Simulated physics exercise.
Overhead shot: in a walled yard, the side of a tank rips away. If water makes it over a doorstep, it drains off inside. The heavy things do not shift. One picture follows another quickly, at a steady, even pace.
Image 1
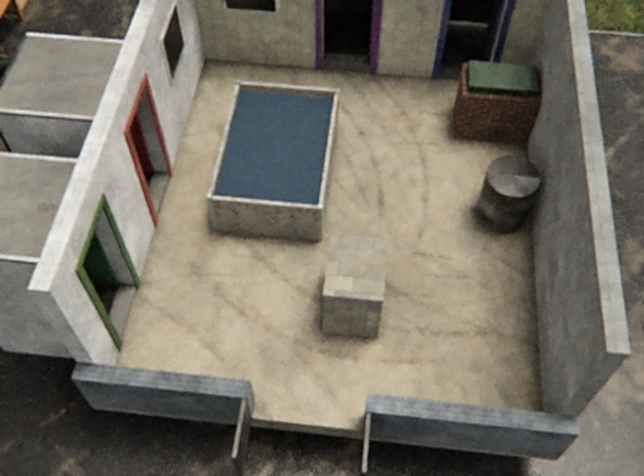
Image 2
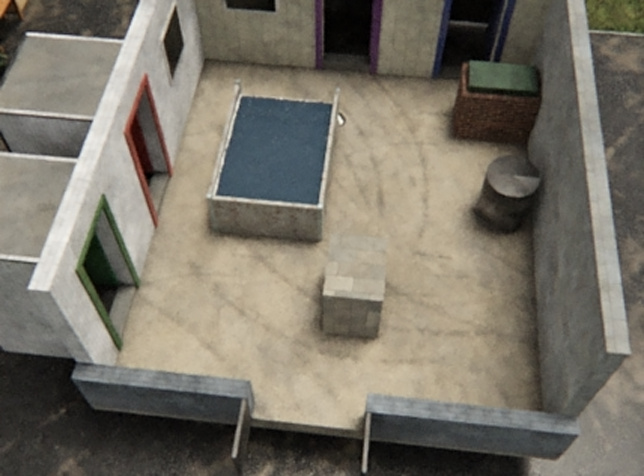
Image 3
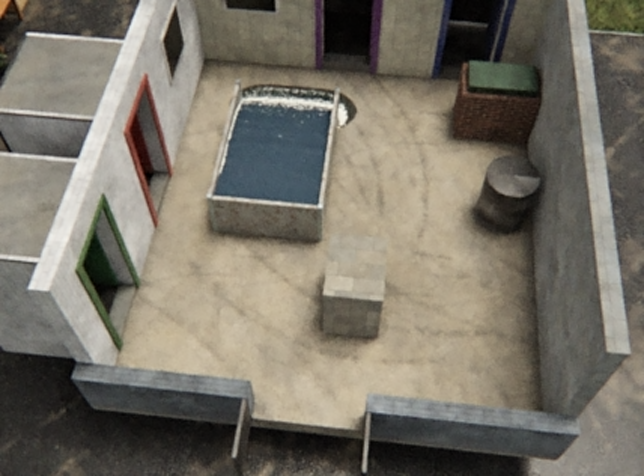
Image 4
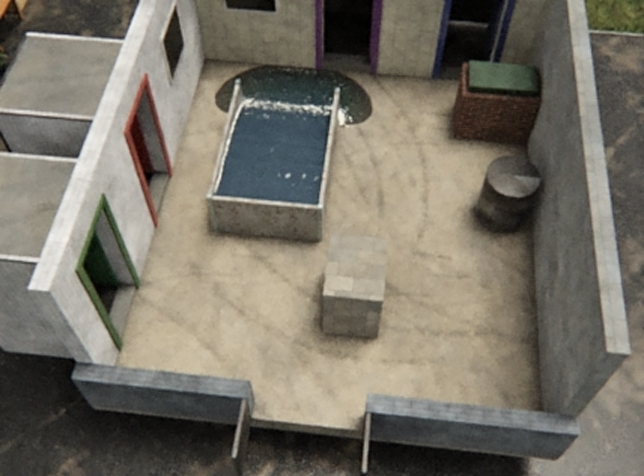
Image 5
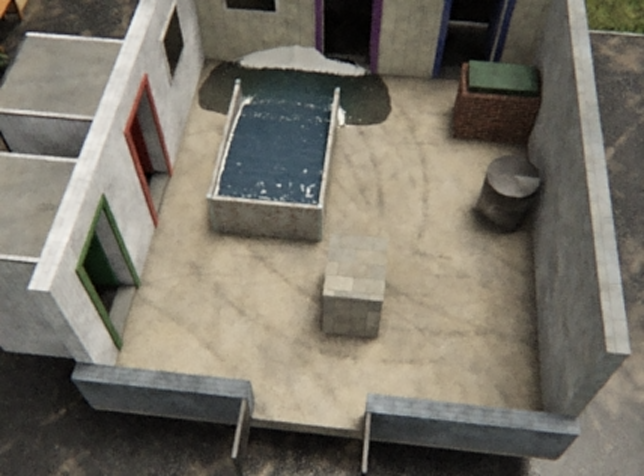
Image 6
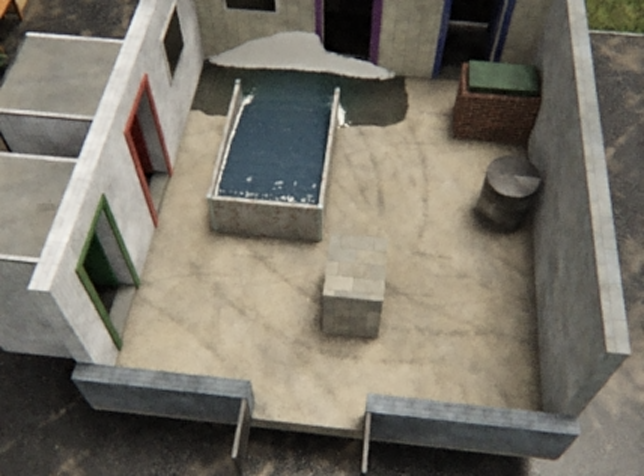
Water burst from the far side of a full tank in a walled yard as that side gave way, then spread in a foaming, widening pool across the floor to the back wall and doorways.
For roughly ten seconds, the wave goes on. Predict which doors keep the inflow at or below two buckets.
Prediction: The green door stays at or below, the blue door goes above, the purple door goes above, the red door stays at or below.
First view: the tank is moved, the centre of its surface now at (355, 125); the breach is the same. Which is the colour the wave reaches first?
The one in purple, I reckon.
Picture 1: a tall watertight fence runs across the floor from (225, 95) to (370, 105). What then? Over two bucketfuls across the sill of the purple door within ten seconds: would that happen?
I'd say the purple door remains within bounds.
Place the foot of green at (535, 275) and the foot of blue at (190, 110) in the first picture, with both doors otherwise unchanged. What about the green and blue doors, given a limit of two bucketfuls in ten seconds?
So here's how it goes: Green stays within bounds, while blue runs over.
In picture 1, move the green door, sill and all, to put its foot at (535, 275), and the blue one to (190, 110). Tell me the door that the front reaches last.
The last to get wet is the green one.
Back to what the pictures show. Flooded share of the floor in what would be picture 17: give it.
Roughly 30 percent, I reckon.
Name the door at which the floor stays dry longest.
I'd go with the door marked green.
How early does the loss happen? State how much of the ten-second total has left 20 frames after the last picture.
By then, close to 50 % of it.
A moment on, water covers 20 % of the floor; the green door not reached, the blue door wet at the sill, nothing in, the purple door over two buckets in, the red door not reached.
Next, water covers 30 % of the floor; the green door not reached, the blue door wet at the sill, nothing in, the purple door far over two buckets in, the red door wet at the sill, nothing in.
Then, water covers 55 % of the floor; the green door wet at the sill, nothing in, the blue door over two buckets in, the purple door far over two buckets in, the red door wet at the sill, nothing in.
Later, water covers 95 % of the floor; the green door wet at the sill, nothing in, the blue door far over two buckets in, the purple door far over two buckets in, the red door wet at the sill, nothing in.
In the end, water covers 100 % of the floor; the green door wet at the sill, nothing in, the blue door far over two buckets in, the purple door far over two buckets in, the red door wet at the sill, nothing in.
